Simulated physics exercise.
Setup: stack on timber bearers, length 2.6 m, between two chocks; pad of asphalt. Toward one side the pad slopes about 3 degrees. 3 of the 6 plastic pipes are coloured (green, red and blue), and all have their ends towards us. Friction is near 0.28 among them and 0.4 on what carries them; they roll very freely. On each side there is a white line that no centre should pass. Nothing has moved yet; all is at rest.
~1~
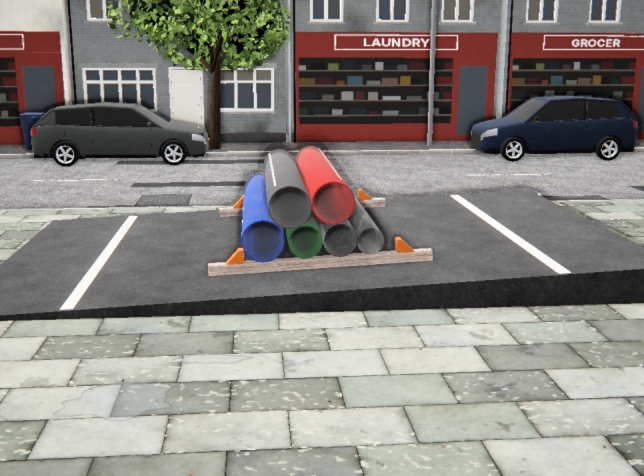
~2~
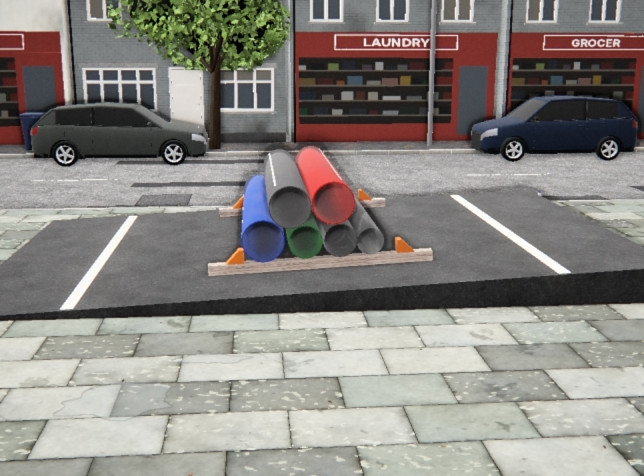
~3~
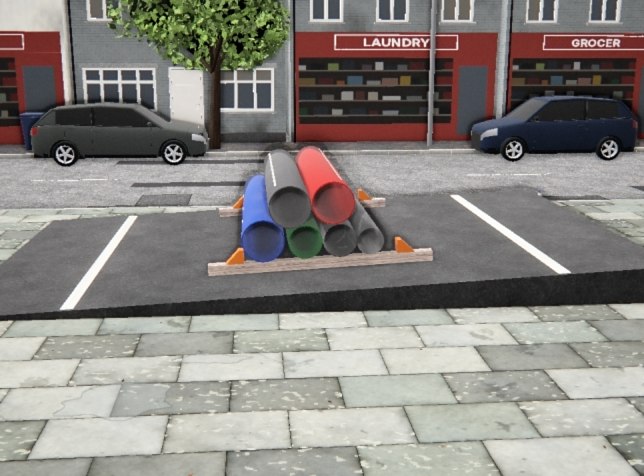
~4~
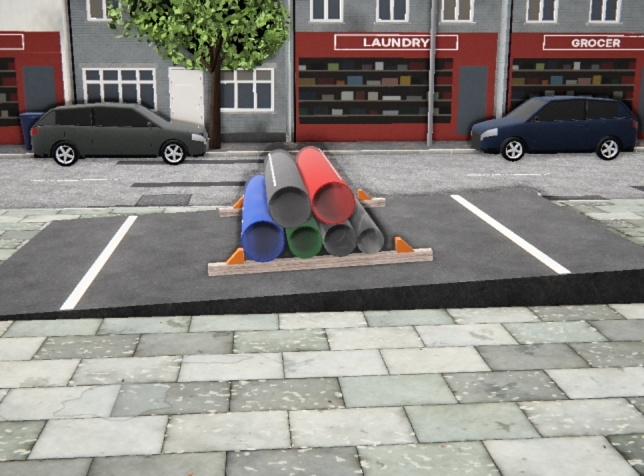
A stack of colored and gray pipes sits motionless on timber bearers between orange chocks.
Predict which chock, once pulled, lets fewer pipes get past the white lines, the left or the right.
The right-side chock.
Chock on the left freed, after 3.8 s, green is off the bearers, 55 cm short of the left line, rolling left; red is on the bearers, 40 cm from the bearers' left end, rolling left; blue is past the left line; 2 of 6 have crossed.
Chock on the left freed, at the end, green is past the left line; red is past the left line; blue is past the left line; 6 of 6 have crossed.
Chock on the right freed, after 0.9 s, green is on the bearers, 115 cm from the bearers' left end; red is up on others, 115 cm from the bearers' right end; blue is on the bearers, 65 cm from the bearers' left end; 0 of 6 have crossed.
Chock on the right freed, at the end, green is on the bearers, 115 cm from the bearers' left end; red is up on others, 115 cm from the bearers' right end; blue is on the bearers, 65 cm from the bearers' left end; 0 of 6 have crossed.
